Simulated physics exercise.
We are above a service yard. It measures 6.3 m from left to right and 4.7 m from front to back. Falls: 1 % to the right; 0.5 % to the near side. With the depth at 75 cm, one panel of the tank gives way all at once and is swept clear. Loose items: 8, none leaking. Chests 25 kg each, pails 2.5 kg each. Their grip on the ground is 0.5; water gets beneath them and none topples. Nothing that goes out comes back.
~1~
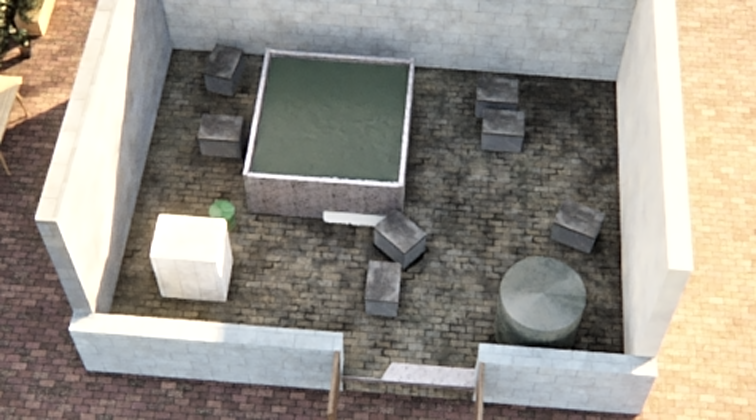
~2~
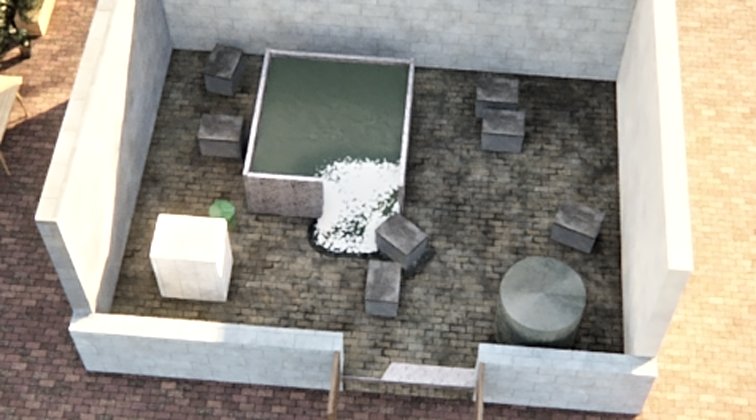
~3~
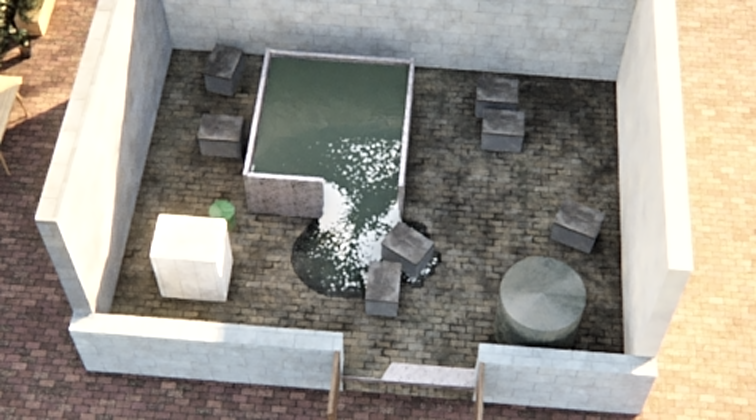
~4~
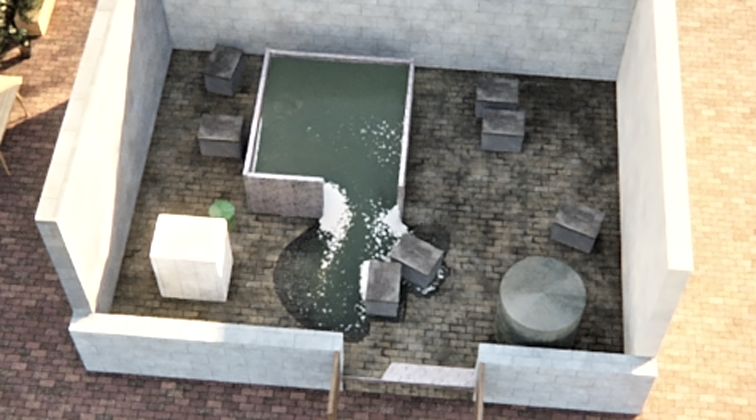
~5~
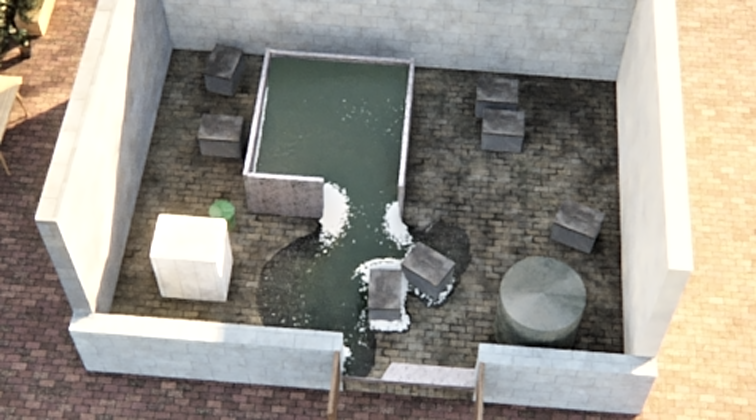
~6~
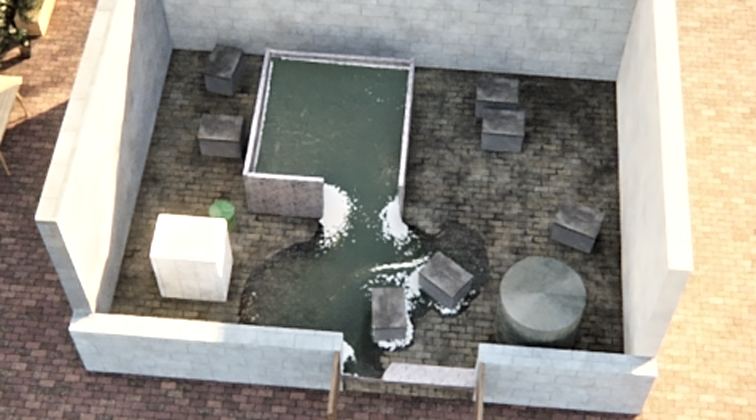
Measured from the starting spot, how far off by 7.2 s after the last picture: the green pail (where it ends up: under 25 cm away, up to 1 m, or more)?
My money says it makes a small move.
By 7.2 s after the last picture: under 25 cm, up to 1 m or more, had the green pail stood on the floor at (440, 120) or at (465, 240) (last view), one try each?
I'd expect that it remains where it was first and remains where it was second.
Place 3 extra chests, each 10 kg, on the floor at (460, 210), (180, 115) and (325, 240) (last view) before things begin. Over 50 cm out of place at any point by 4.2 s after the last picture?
Lab note - in order: Below threshold / above threshold / above threshold.
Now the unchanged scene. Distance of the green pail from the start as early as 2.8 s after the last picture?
I'd put it at around 5 cm.
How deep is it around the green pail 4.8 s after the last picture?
Somewhere close to 5 cm.
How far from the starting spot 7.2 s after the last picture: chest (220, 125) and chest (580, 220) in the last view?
Taken in order, the shifts are 0 cm and 0 cm.
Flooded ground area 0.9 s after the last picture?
Close to 12.0 m2, I'd say.
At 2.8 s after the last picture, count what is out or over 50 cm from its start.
The number by then is 2.
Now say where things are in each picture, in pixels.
The green pail at (221, 211) rests on the ground; 3.8 m2 under water; 0 of 8 have shifted, in the first picture.
The green pail at (221, 211), on the bottom; 4.4 m2 under water; 0 of 8 have shifted, in the second picture.
The green pail at (221, 211) rests on the ground; water covers 5.1 m2; 1 of 8 have shifted, in the third picture.
The green pail at (221, 211), on the bottom; water covers 6.0 m2; 1 of 8 have shifted, in the fourth picture.
The green pail at (221, 211), on the bottom; 7.0 m2 under water; 2 of 8 have shifted, in the fifth picture.
The green pail at (221, 211) rests on the ground; water covers 7.8 m2; 2 of 8 have shifted, in the sixth picture.
Then, 0.9 s after the last picture the green pail is near (221, 211), 0.0 m from its start, aground; 1 of 8 are out; 0 afloat.
Then, 2.8 s after the last picture the green pail is near (225, 209), 0.0 m from its start, aground; 2 of 8 are out; 0 afloat.
Then, 4.8 s after the last picture the green pail is near (213, 222), 0.2 m from its start, afloat; 2 of 8 are out; 1 afloat.
Then, 7.2 s after the last picture the green pail is near (186, 182), 0.7 m from its start, afloat; 2 of 8 are out; 1 afloat.
